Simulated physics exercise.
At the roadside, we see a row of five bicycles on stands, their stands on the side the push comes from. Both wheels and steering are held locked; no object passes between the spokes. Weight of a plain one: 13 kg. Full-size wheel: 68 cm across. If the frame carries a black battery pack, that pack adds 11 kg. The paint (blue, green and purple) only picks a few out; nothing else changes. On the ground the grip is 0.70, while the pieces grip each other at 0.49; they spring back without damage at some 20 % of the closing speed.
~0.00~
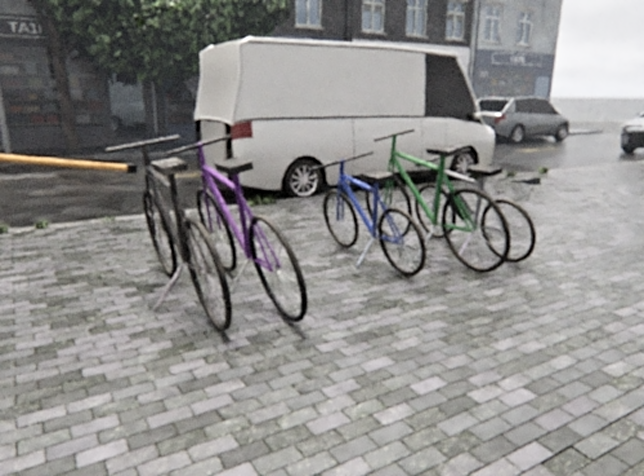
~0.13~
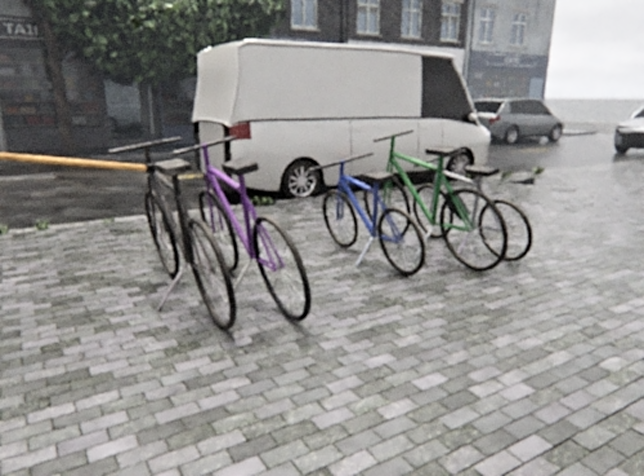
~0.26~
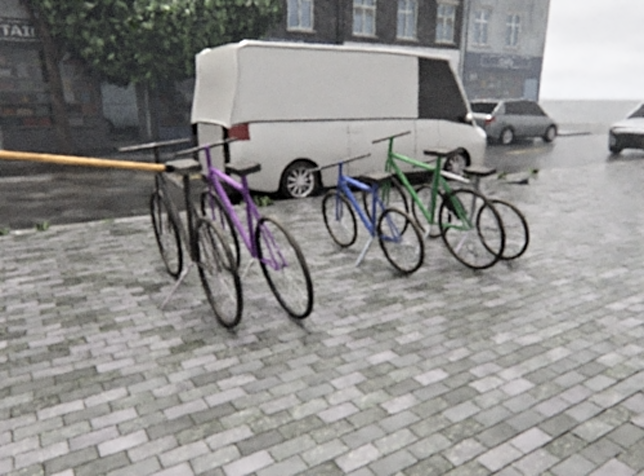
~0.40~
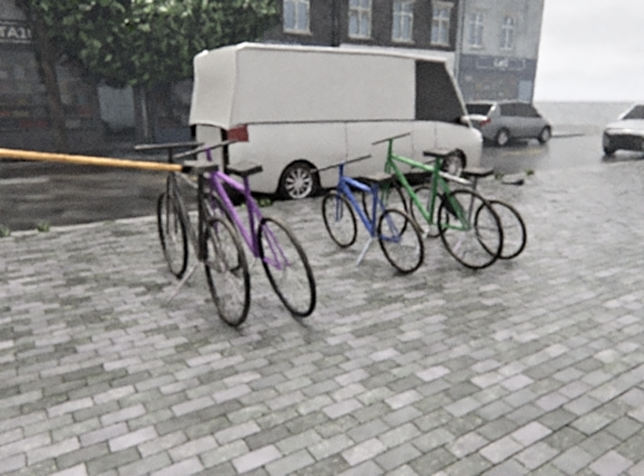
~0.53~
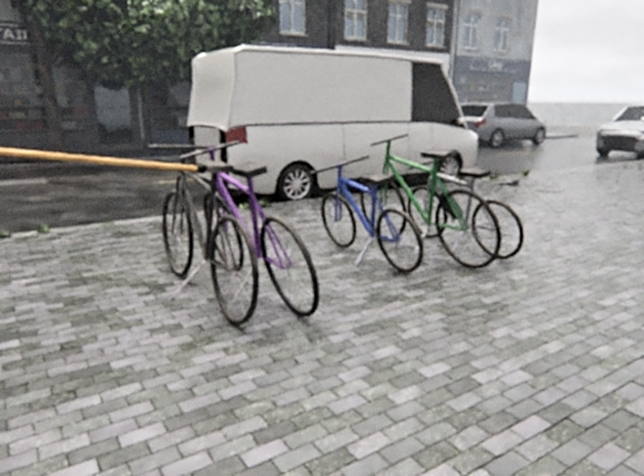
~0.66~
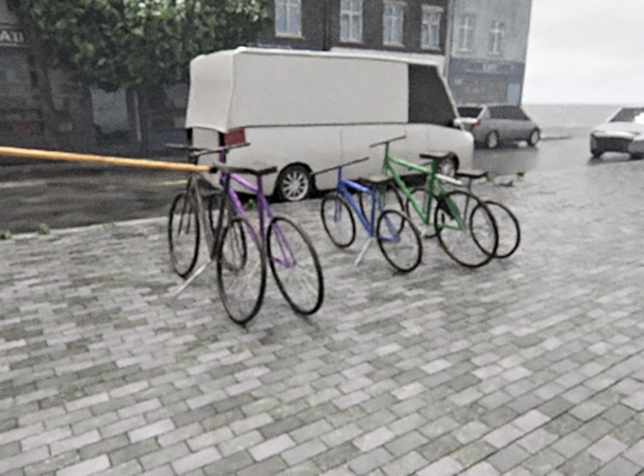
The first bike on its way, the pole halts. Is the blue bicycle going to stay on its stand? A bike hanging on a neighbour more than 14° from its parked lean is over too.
It ends up still parked.
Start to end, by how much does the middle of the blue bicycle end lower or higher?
0 cm lower.
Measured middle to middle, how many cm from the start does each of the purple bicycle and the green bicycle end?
Purple ends up 80 cm away; green ends up 0 cm away.
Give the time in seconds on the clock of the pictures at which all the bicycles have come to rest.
I'd put it around 1.5 seconds.
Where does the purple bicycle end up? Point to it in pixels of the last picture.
I'd say its middle settles close to (324, 258).
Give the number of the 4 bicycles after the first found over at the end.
1.
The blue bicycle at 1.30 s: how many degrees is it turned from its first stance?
At that moment, roughly 0 degrees.
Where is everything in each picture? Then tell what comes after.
In the first frame (we follow the side turned to the camera; the camera moves round a little), pole end (132, 169) 12 cm from the first bicycle; blue bicycle (333, 223); green bicycle (400, 204); purple bicycle (291, 254); no other piece has moved.
Pole end (150, 169) 41 mm from the first bicycle; blue bicycle (333, 222), in the second frame.
Pole end (168, 169) pushing; blue bicycle (333, 223), in the third frame.
Pole end (185, 169) pushing; blue bicycle (334, 223); no other piece has moved, in the fourth frame.
Pole end (201, 170) pushing; blue bicycle (333, 223); no other piece has moved, in the fifth frame.
Pole end (213, 170) stopped; blue bicycle (334, 224); purple bicycle (313, 249) tipped 4°; green bicycle (395, 205); one has shifted, in the sixth frame.
Around 1.22 s, 1 of the 4 other bicycles over; blue bicycle unmoved; purple bicycle tipped 42°.
Around 1.30 s, 1 of the 4 other bicycles over; blue bicycle unmoved; purple bicycle tipped 54°.
Around 1.42 s, 1 of the 4 other bicycles over; blue bicycle unmoved; purple bicycle lying flat.
Finally (1.9 s), 1 of the 4 other bicycles over; blue bicycle unmoved; purple bicycle lying flat; green bicycle unmoved. Three left standing. Seen by the last camera, middles, blue bicycle near (364, 213), purple bicycle near (324, 258).
